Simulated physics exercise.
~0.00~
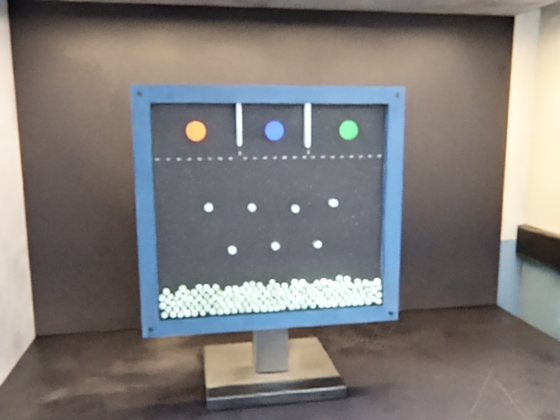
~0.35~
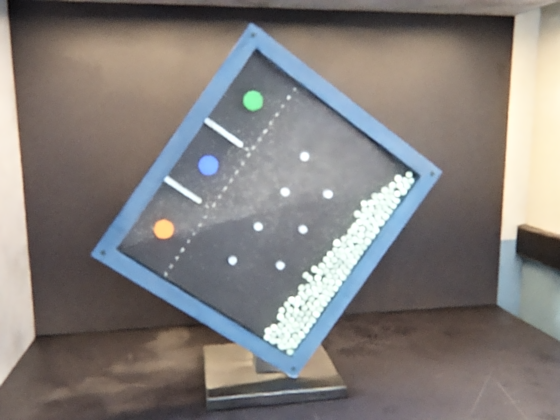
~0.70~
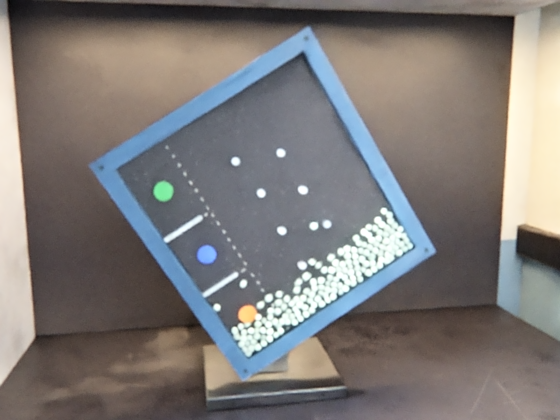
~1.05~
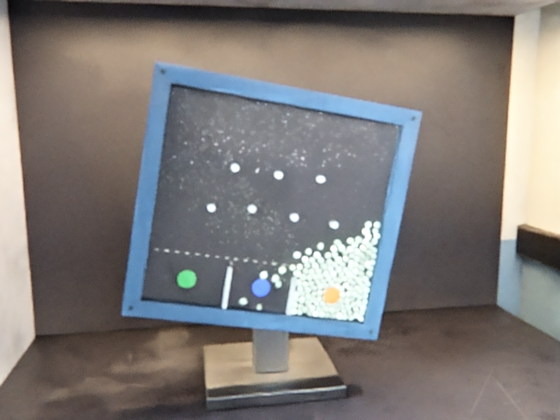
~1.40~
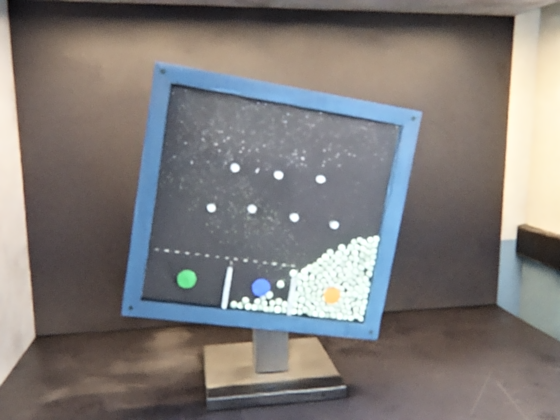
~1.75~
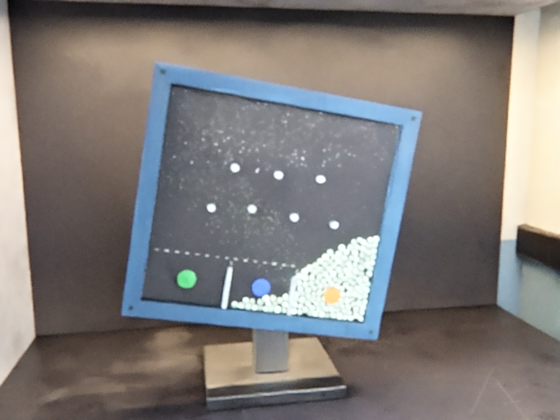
In a dark booth, a bead-filled box turns anticlockwise, and beads settle mostly around the orange dot.
